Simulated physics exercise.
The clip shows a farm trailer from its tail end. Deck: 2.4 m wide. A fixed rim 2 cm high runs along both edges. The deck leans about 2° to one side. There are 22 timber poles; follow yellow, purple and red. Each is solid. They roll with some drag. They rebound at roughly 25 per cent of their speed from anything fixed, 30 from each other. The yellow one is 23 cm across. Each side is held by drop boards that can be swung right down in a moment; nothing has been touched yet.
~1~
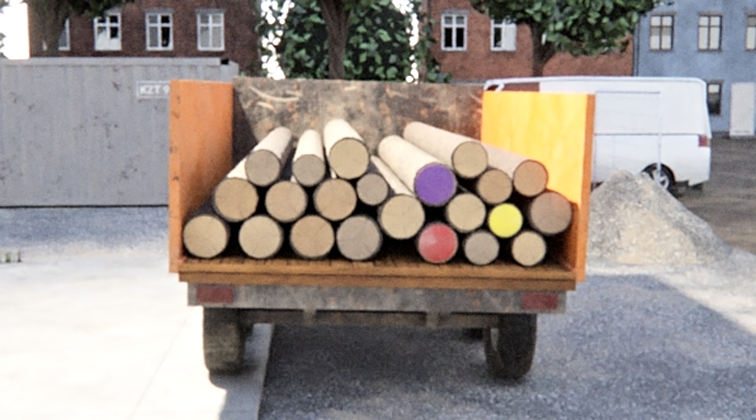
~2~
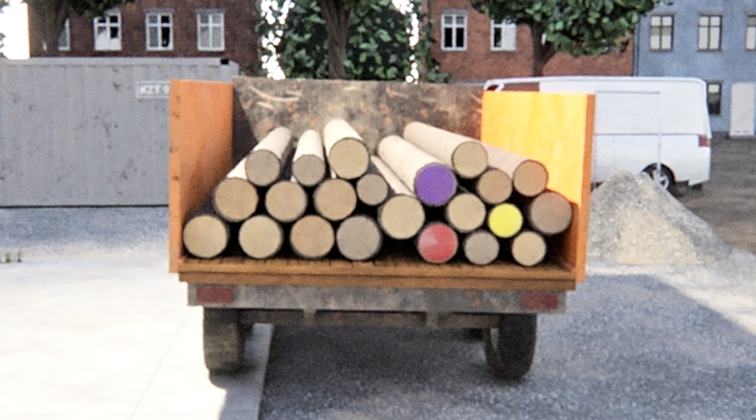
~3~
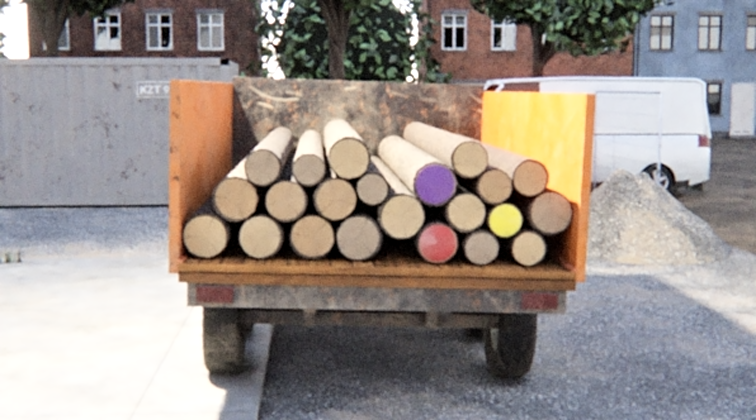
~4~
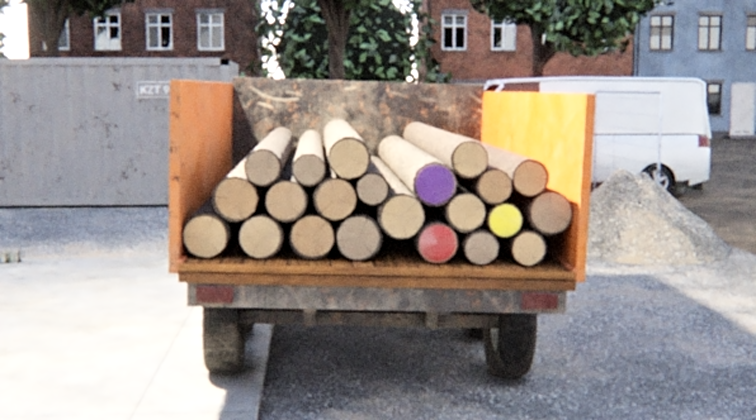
A farm trailer with orange wooden sides stands on a gravel and concrete yard, seen from straight behind its open tail end, with brick buildings, trees, a grey container, a white van and a gravel heap beyond. Stacked timber poles fill its deck, mostly tan-ended, with purple, red and yellow ends right of centre. Nothing moves, and the view stays still.
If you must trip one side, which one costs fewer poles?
The left side.
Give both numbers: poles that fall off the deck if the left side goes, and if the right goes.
With the left 0, with the right 6.
With the left side gone, after 0.7 s, yellow is up on others, 45 cm from the right edge; purple is up on others, 90 cm from the right edge; red is on the deck, 85 cm from the right edge; 0 gone from the deck.
With the left side gone, finally, yellow is up on others, 45 cm from the right edge; purple is up on others, 90 cm from the right edge; red is on the deck, 85 cm from the right edge; 0 gone from the deck.
With the right side gone, after 1.4 s, yellow is up on others, 5 cm from the right edge, rolling right; purple is up on others, 80 cm from the right edge; red is on the deck, 60 cm from the right edge, rolling right; 3 gone from the deck.
With the right side gone, finally, yellow is down on the right; purple is up on others, 55 cm from the right edge; red is on the deck, 30 cm from the right edge; 6 gone from the deck.
